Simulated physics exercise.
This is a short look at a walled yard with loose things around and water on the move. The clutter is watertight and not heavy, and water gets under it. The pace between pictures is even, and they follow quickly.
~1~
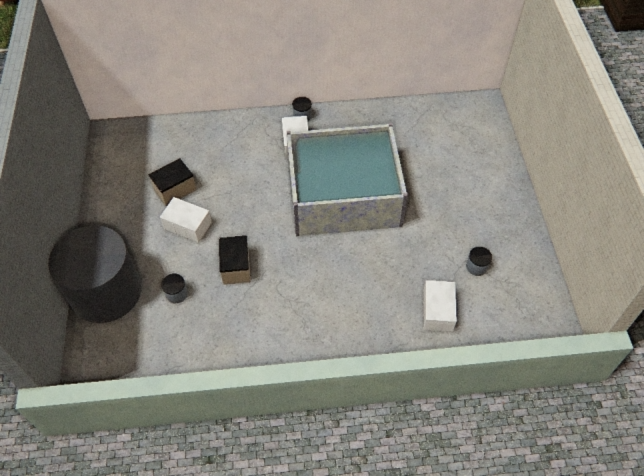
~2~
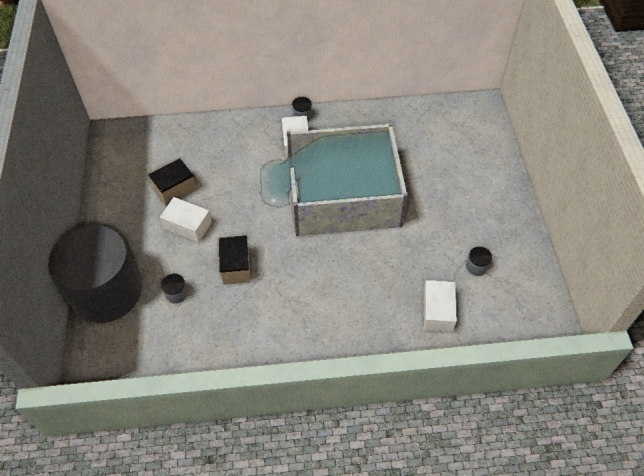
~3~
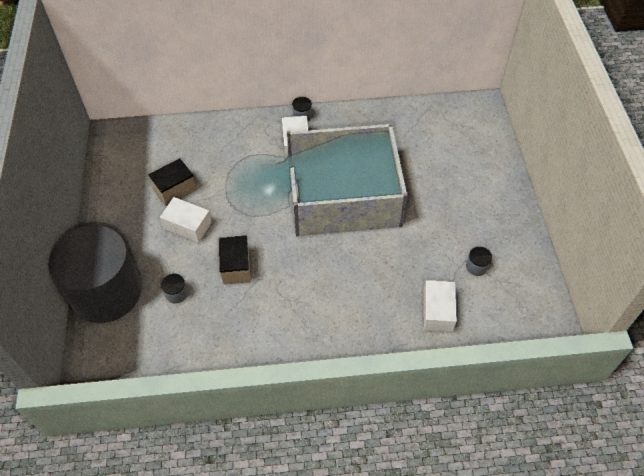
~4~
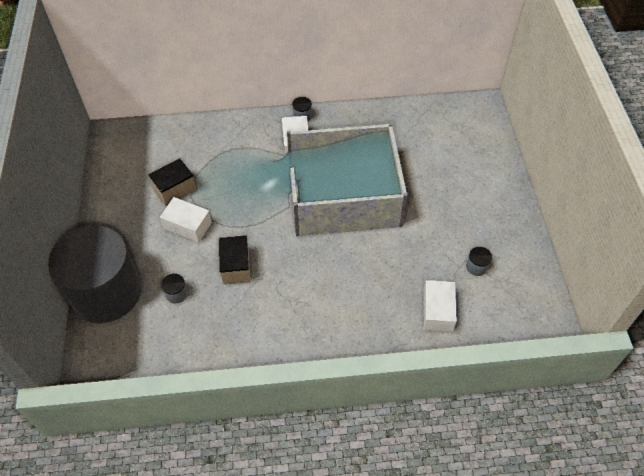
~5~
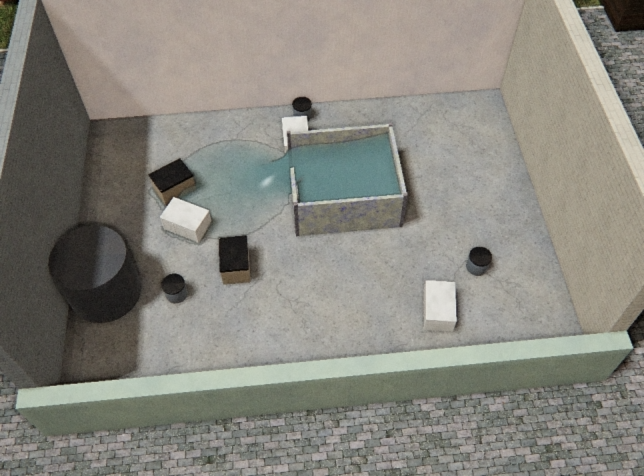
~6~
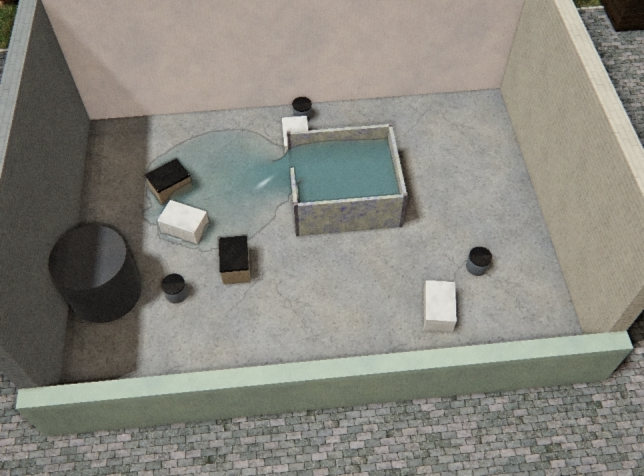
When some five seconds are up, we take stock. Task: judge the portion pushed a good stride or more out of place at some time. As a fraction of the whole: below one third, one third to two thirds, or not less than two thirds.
The fraction is one third to two thirds.
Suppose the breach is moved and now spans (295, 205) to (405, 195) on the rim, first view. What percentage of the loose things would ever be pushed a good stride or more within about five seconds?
20 % or thereabouts.
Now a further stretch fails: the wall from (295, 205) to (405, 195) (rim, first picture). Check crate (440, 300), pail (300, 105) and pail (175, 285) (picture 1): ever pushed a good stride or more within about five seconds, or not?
Listed in turn, ends up that far off, never travels that far, ends up that far off.
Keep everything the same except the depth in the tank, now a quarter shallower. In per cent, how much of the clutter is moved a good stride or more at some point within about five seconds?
Roughly 20 per cent of them.
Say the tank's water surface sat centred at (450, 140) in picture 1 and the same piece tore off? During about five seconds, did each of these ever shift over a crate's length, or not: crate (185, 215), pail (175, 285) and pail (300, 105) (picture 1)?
The three, one by one: Past that mark, past that mark and past that mark.
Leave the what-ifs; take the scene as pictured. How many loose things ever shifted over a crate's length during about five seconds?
I make it 3 in total.
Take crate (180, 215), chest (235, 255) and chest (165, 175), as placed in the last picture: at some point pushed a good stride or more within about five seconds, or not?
Goes that far; short of that; goes that far.
A moment on, 1 of 8 are well off their spots; 0 afloat.
Next, 2 of 8 are well off their spots; 2 afloat.
Later, 2 of 8 are well off their spots; 1 afloat.
In the end, 3 of 8 are well off their spots, and 3 have been at some point; 2 afloat.
